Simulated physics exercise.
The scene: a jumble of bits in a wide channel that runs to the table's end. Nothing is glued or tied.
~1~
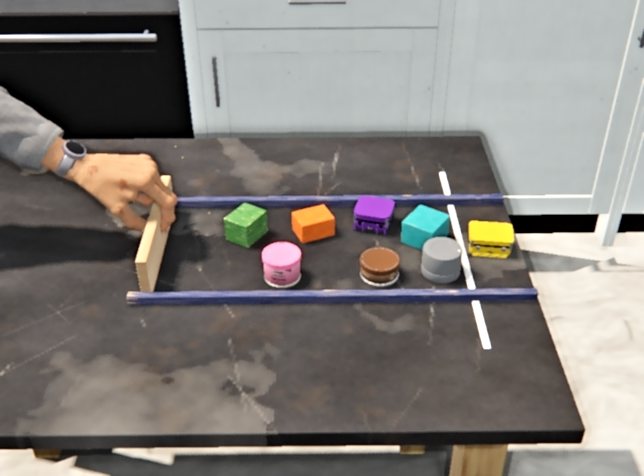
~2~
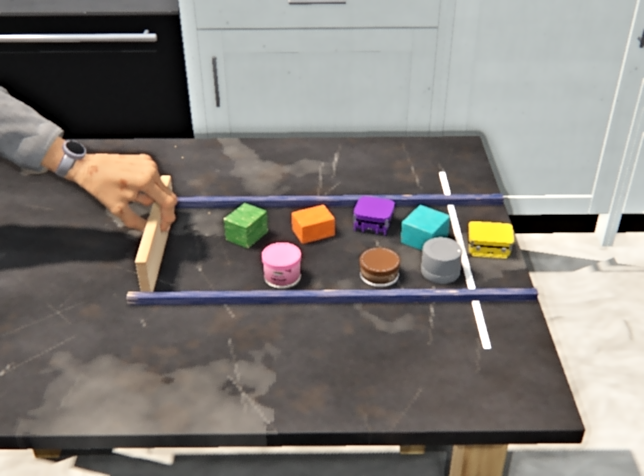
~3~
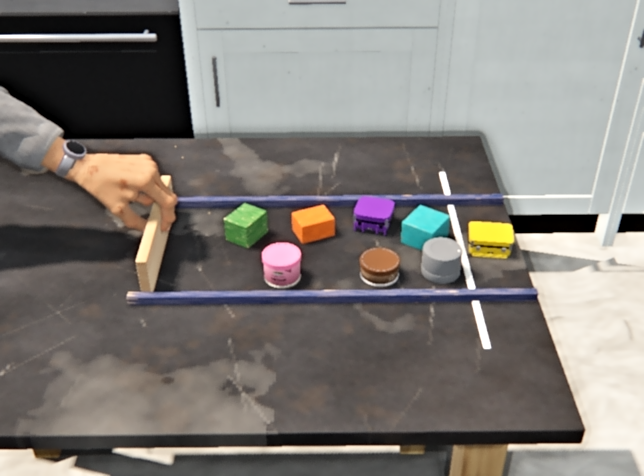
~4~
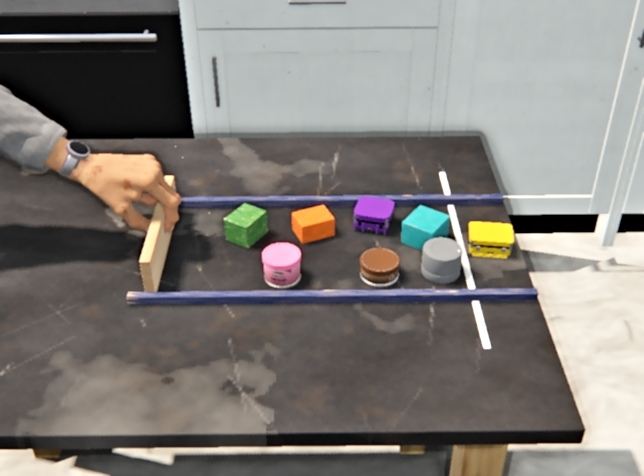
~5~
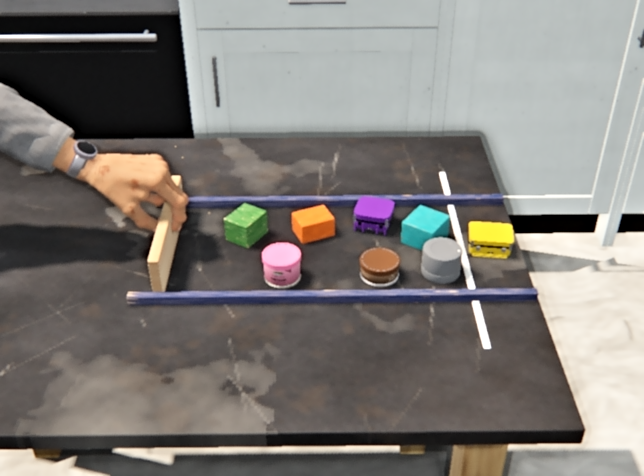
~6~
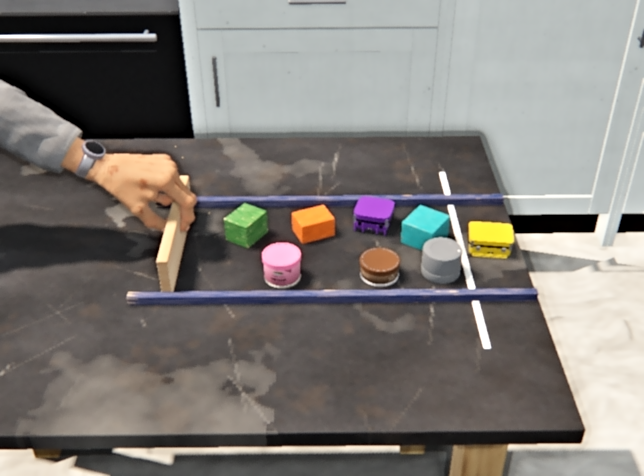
We see a hand holding a wooden board upright at the left of a channel between two blue rails, with colourful blocks and round containers scattered along it. The board stays nearly still, then slides slightly right, touching nothing.
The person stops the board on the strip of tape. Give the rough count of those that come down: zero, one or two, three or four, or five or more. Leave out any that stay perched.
Outcome: The number that fall off is three or four.
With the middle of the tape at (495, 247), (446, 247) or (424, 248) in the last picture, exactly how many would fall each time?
Try by try, 6, 3 and 1.
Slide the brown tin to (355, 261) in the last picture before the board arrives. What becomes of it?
Then it remains up.
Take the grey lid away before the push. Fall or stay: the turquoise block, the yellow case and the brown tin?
The turquoise block drops off; the yellow case is lost; the brown tin is kept.
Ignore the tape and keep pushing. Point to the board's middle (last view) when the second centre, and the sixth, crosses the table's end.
About (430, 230), then (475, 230).
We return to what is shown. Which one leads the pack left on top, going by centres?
Foremost is the brown tin.
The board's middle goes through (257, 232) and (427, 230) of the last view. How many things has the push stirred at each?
1 and 8.
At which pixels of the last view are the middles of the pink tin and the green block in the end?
About (488, 266), and the other about (471, 220).
Early on, none off yet; yellow case at rest near (490, 240); grey lid at rest near (442, 260); turquoise block at rest near (426, 229).
Finally, the number that fall off is three or four; lost, turquoise block, grey lid and yellow case.
